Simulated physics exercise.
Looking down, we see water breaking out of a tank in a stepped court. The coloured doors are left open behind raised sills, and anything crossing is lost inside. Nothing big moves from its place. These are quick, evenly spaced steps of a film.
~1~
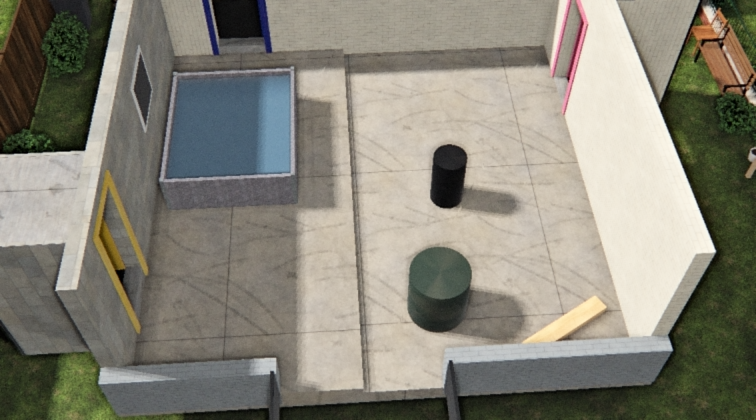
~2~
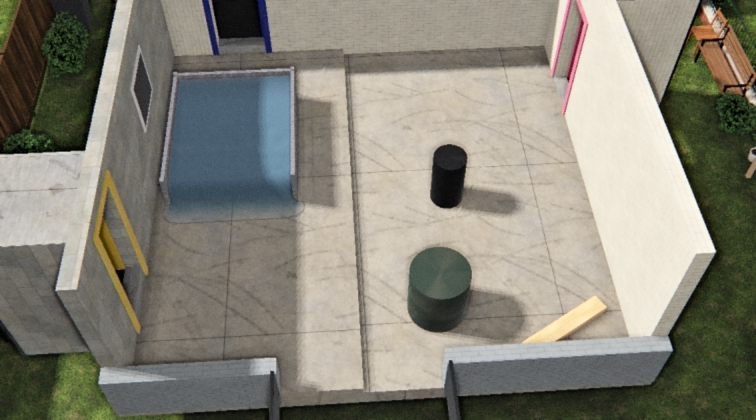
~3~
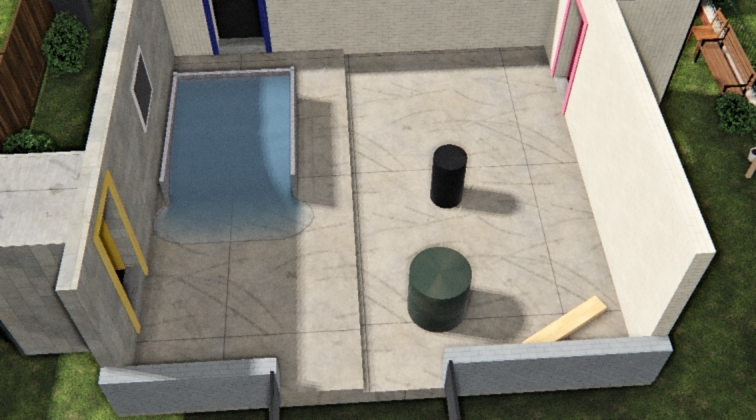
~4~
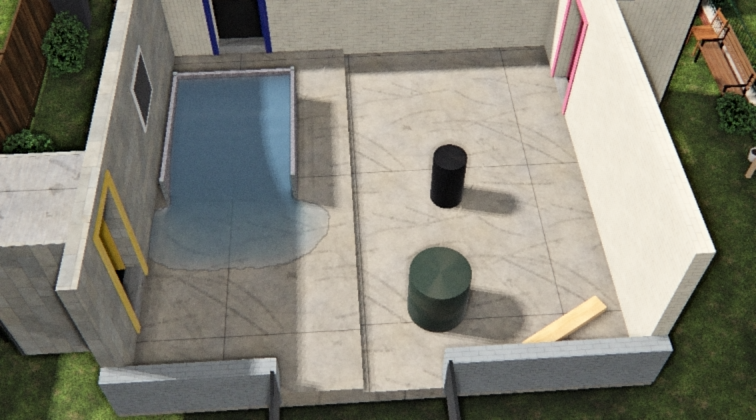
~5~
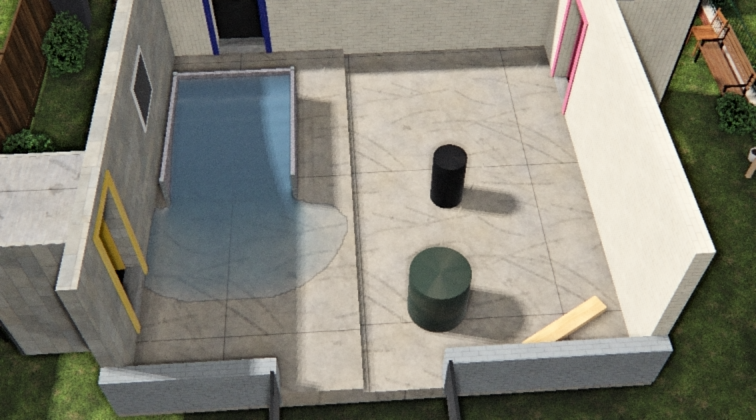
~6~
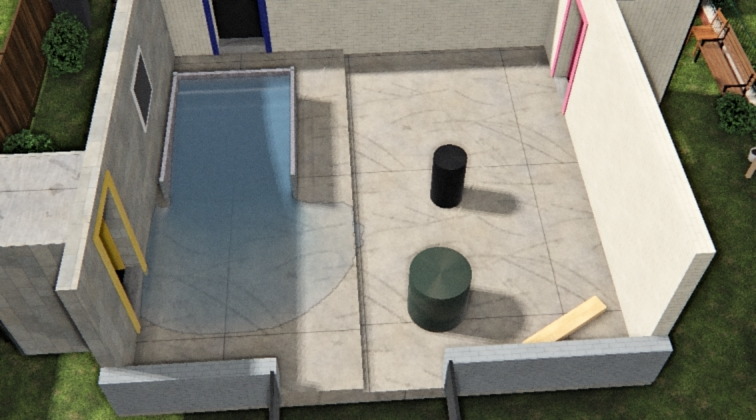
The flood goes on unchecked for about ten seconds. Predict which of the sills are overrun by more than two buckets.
One by one: I predict the blue door will remain at two buckets or below; I predict the pink door will remain at two buckets or below; I predict the yellow door will remain at two buckets or below.
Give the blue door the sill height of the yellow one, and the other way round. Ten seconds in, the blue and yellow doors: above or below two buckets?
Blue door stays within bounds; yellow door overflows.
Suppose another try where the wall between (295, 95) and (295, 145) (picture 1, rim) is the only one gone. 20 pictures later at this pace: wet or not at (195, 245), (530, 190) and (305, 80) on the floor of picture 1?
Respectively: Parched, drenched and parched.
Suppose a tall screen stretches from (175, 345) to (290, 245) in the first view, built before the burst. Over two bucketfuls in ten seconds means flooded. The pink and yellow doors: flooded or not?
Result - the pink door remains within bounds, and the yellow door tops the threshold.
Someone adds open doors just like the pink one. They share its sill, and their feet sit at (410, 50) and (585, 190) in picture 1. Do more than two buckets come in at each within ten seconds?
Lab note - first stays short of the line, second crosses the line.
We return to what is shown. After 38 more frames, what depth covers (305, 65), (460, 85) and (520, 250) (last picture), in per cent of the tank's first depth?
The three come to near 0, 0 and 4 per cent respectively.
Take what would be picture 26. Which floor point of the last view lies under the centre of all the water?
Close to pixel (246, 263).
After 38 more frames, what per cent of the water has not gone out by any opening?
That works out to about 72 percent.
A moment on, water covers 25 % of the floor; the blue door not reached, the pink door not reached, the yellow door wet at the sill, nothing in.
Next, water covers 30 % of the floor; the blue door not reached, the pink door not reached, the yellow door wet at the sill, nothing in.
Then, water covers 30 % of the floor; the blue door not reached, the pink door not reached, the yellow door under two buckets in.
Later, water covers 60 % of the floor; the blue door not reached, the pink door not reached, the yellow door under two buckets in.
In the end, water covers 85 % of the floor; the blue door wet at the sill, nothing in, the pink door wet at the sill, nothing in, the yellow door under two buckets in.
